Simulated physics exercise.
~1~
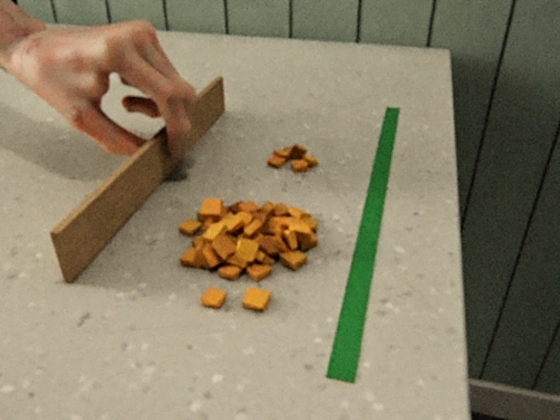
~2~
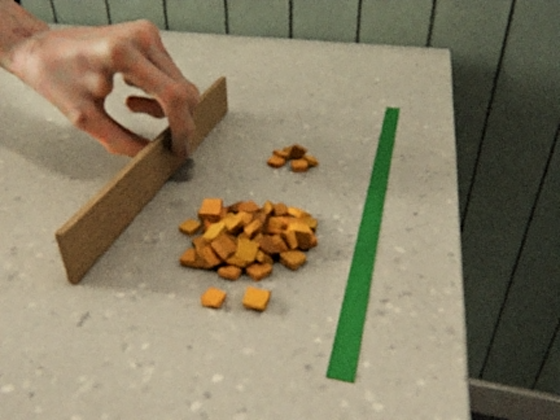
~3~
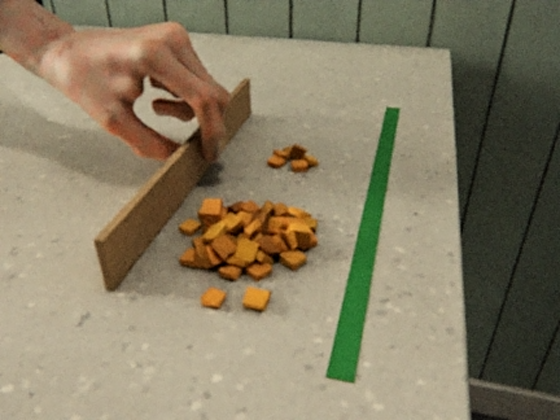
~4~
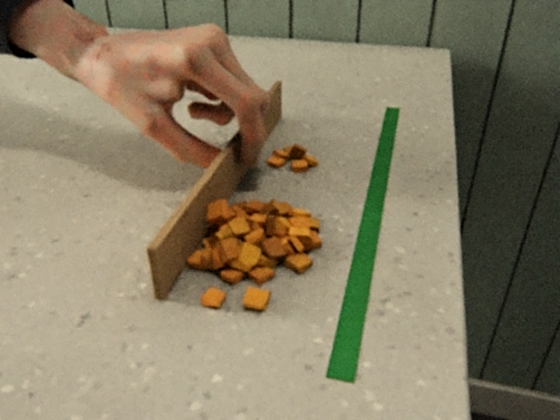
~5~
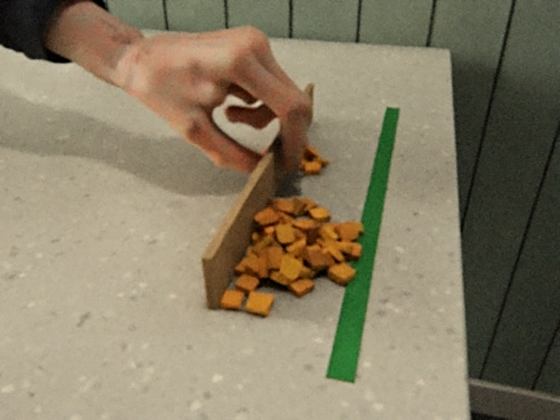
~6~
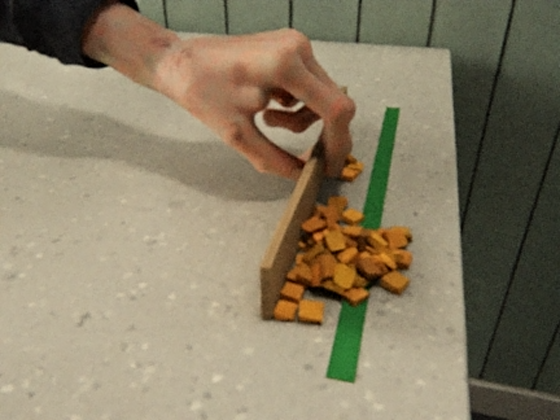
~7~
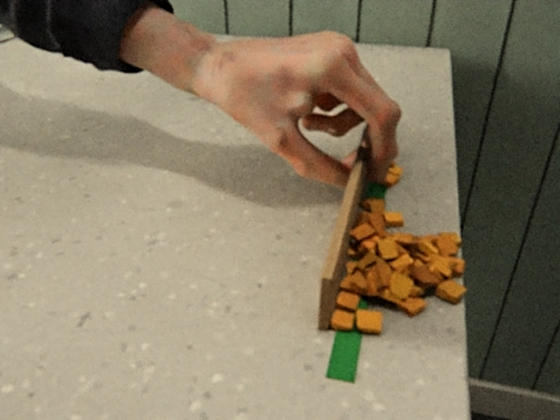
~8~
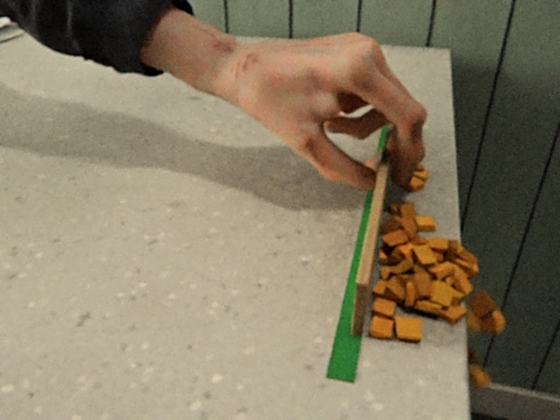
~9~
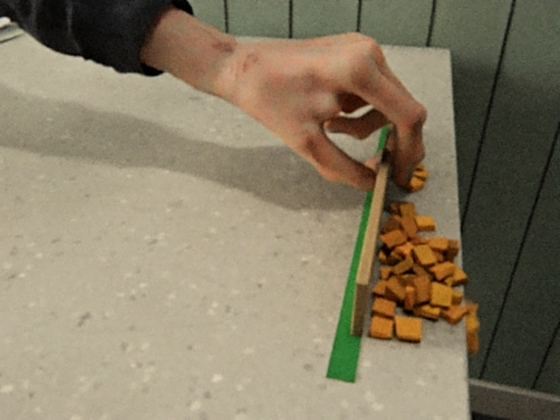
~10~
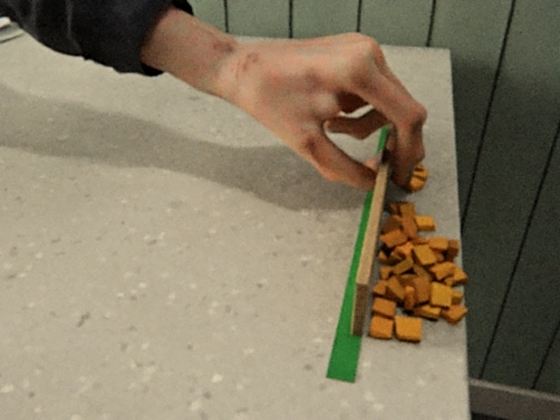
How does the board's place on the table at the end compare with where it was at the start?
At the start the board stands well to the left of both orange piles and the green tape. At the end it is much farther right, standing at the green tape near the table's edge.
